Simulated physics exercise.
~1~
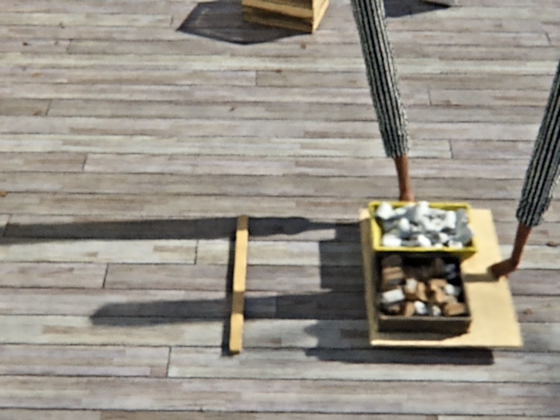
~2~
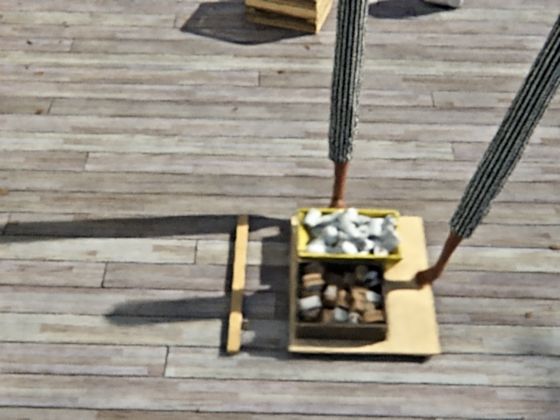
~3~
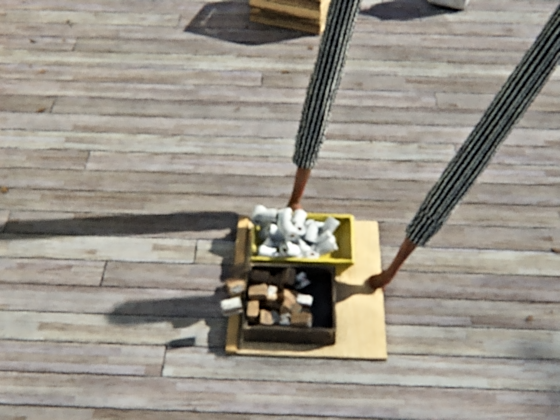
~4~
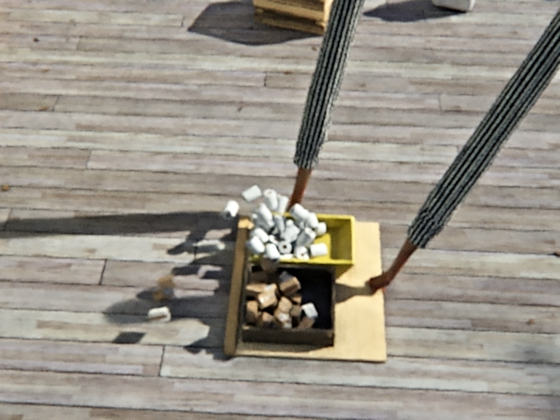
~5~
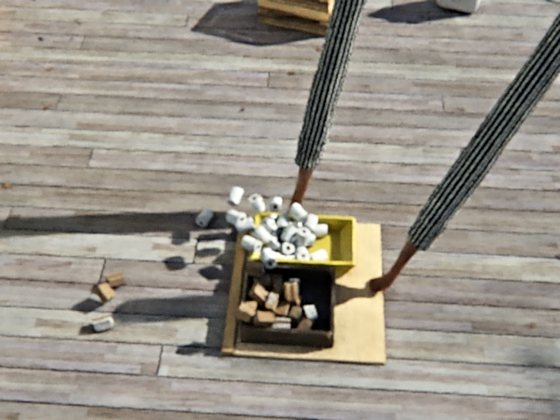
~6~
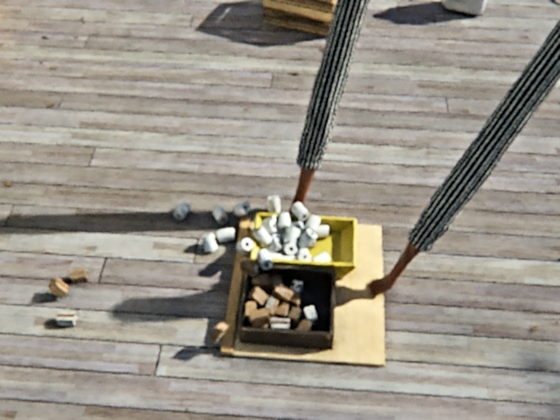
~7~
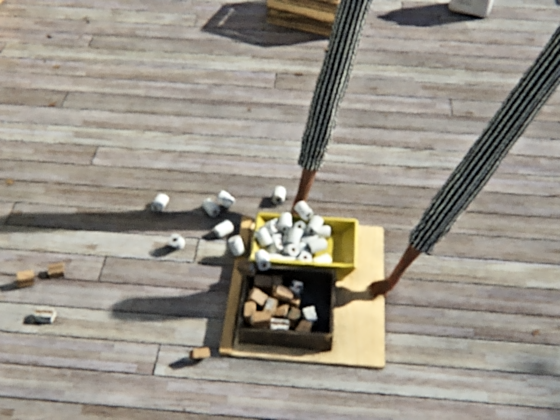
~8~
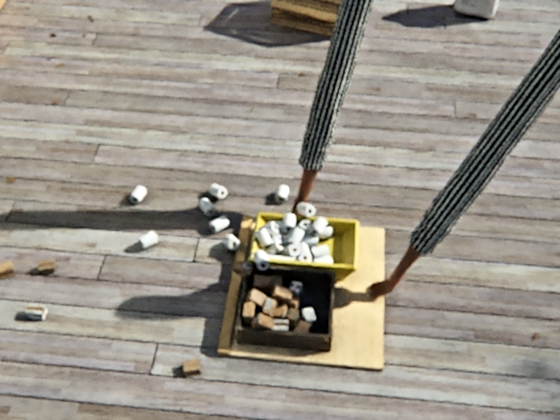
On a sunlit deck of weathered grey planks, seen from above at an angle, two dark ribbed arms with reddish-brown ends hold a pale board. A yellow box of white rolls sits on it behind a black box of small brown and whitish parcels. The arms push the board quickly left until it meets a thin wooden bar and stops. A few parcels fly out leftward from the black box, and white rolls spill over the yellow box's left end. The loose pieces tumble and scatter across the planks, while both boxes stay on the board, still holding most of their contents.
